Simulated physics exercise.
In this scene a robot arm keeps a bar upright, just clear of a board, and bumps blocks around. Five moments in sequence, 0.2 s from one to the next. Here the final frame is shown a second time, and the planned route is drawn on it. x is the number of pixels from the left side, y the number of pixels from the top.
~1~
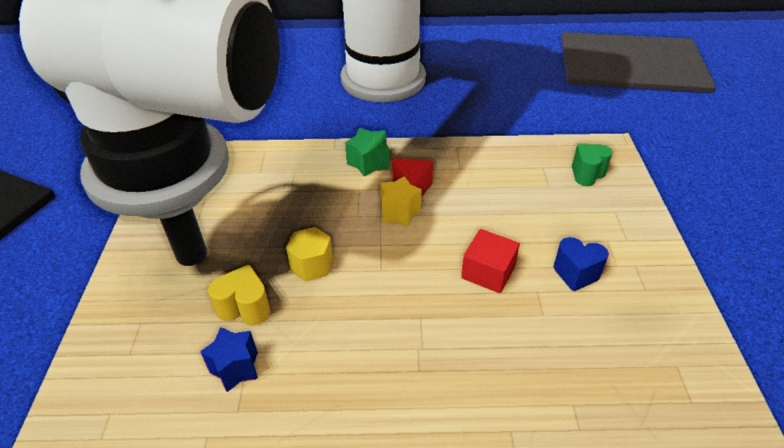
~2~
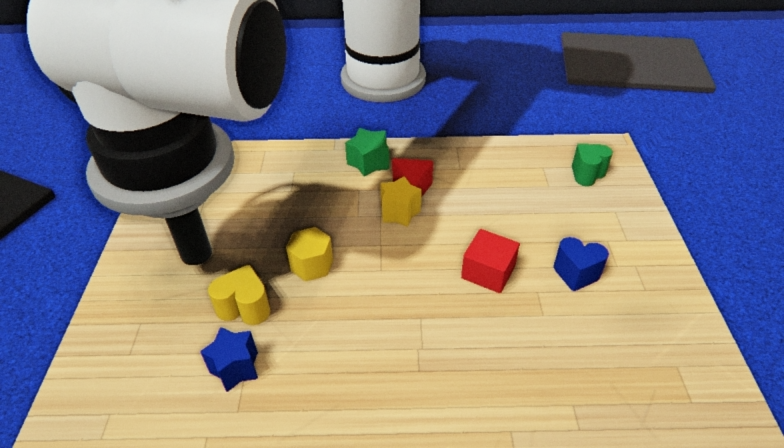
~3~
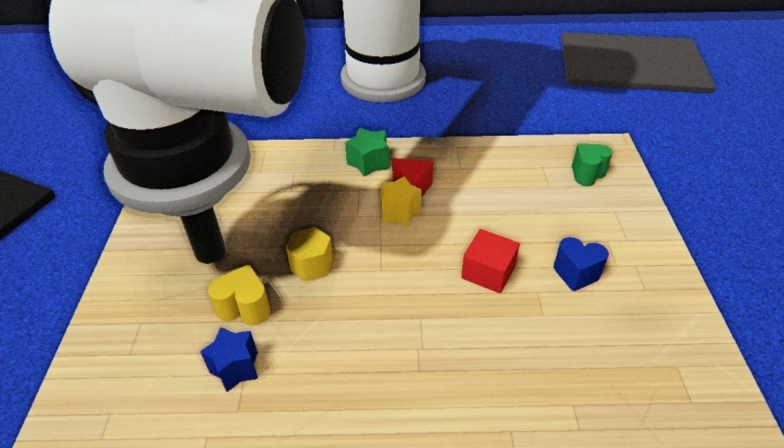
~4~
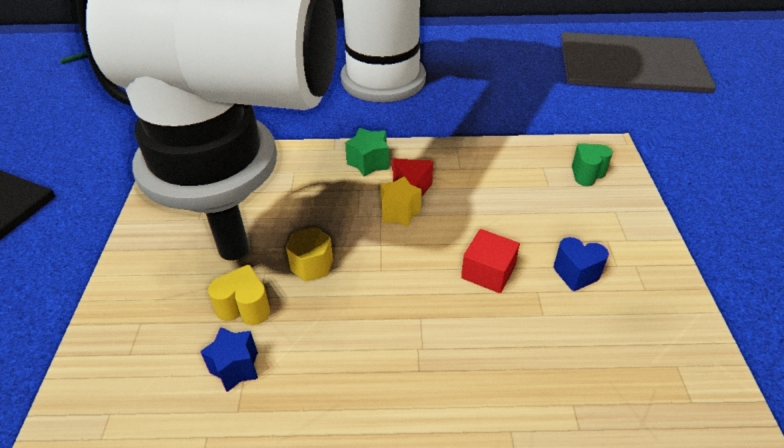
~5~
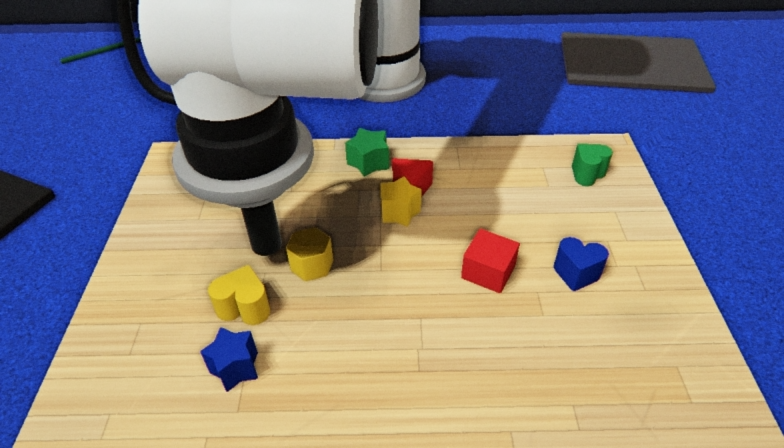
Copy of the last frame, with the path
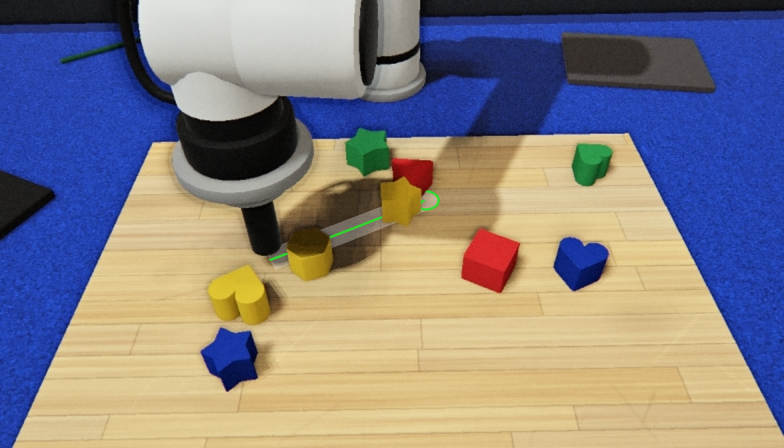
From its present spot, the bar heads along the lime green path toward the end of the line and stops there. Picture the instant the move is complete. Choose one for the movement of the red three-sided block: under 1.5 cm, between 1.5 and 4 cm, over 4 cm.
The answer will be the middling band, 1.5 to 4 cm.
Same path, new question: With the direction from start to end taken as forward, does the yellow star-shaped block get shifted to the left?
I expect not.
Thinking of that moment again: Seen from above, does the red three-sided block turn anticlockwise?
Yes
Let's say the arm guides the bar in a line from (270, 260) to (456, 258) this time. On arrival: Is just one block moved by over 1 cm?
Yes.
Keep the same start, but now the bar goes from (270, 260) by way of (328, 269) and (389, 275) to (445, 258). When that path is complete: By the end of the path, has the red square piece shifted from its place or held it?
When the path is over, the red square piece has left its spot.
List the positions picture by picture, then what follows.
Lower end of the bar at (192, 255), tops of blocks, yellow heart-shaped block at (238, 285), yellow hexagon at (308, 242), yellow star-shaped block at (399, 190), red three-sided block at (413, 167), in the first picture.
Bar at (197, 255), blocks as before, in the second picture.
Bar at (211, 253), blocks as before, in the third picture.
Bar at (234, 250), blocks as before, in the fourth picture.
Bar at (267, 245), yellow heart-shaped block at (238, 285), yellow hexagon at (308, 242), yellow star-shaped block at (399, 190), red three-sided block at (413, 167), in the fifth picture.
The drawn path runs from (270, 260) directly to (425, 200).
On the path given first. One third of the way, bar at (324, 224); yellow hexagon at (327, 242), turned 50° clockwise.
Two thirds of the way, bar at (377, 204); yellow hexagon at (327, 242), turned 50° clockwise; yellow star-shaped block at (405, 190).
At the end, bar at (426, 185); yellow heart-shaped block not moved; yellow hexagon at (327, 242), turned 50° clockwise; yellow star-shaped block at (455, 178); red three-sided block at (425, 160), turned 65° anticlockwise.
